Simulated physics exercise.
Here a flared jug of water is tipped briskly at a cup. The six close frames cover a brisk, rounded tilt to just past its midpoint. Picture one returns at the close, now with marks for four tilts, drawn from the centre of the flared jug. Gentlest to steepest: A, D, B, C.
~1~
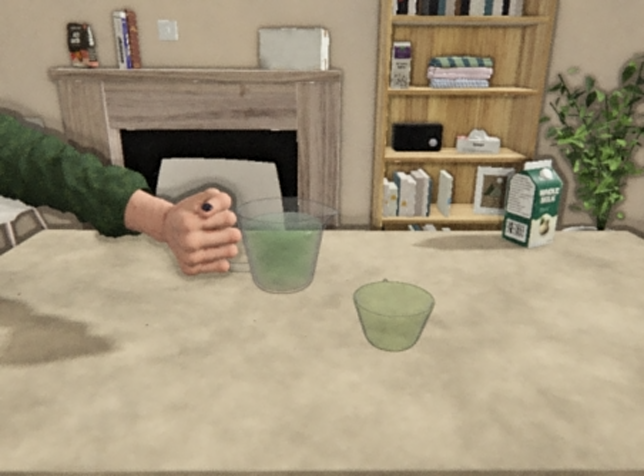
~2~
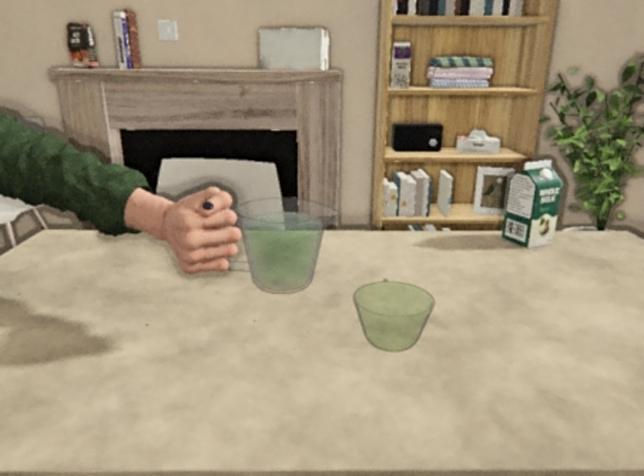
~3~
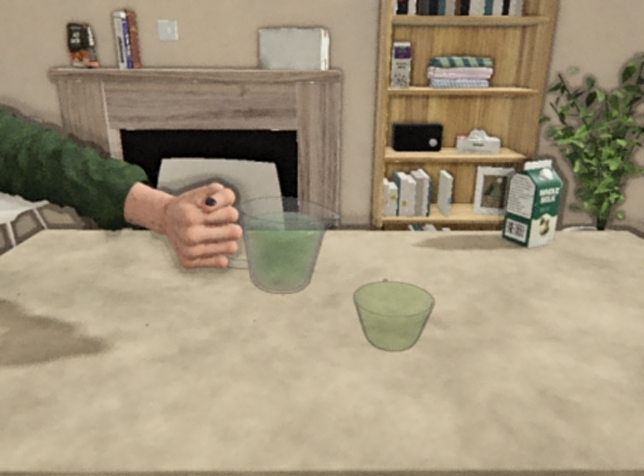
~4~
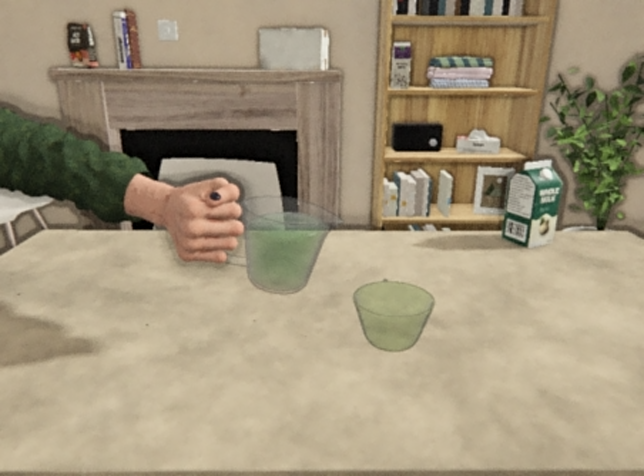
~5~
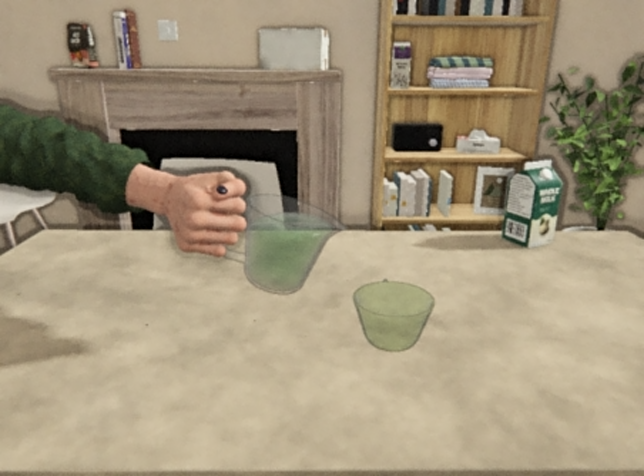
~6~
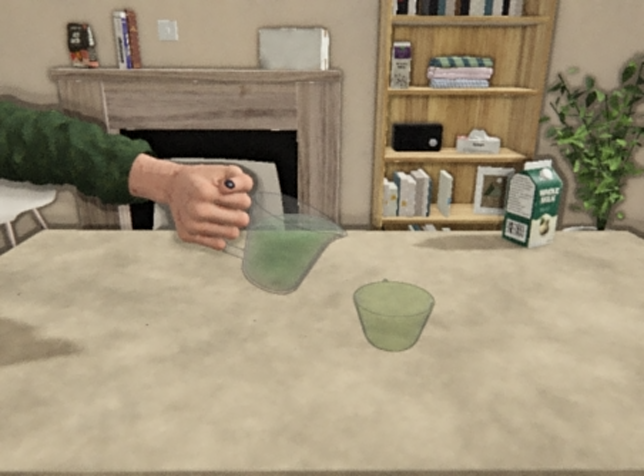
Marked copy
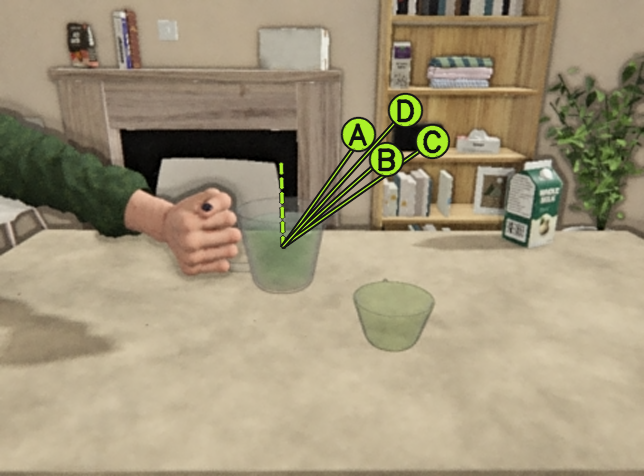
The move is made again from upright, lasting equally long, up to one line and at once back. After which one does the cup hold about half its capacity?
Use mark B.
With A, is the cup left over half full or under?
Under.
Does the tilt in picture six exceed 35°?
No.
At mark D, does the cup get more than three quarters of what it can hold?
No, less.
In lime, A at (351, 150); B at (371, 168); C at (418, 151); D at (394, 123).
With A, the cup ends with about 24 % of what it can hold.
With B, the cup ends with about 51 % of what it can hold.
With C, the cup ends with about 63 % of what it can hold; 4 % of the water is spilt.
With D, the cup ends with about 38 % of what it can hold.
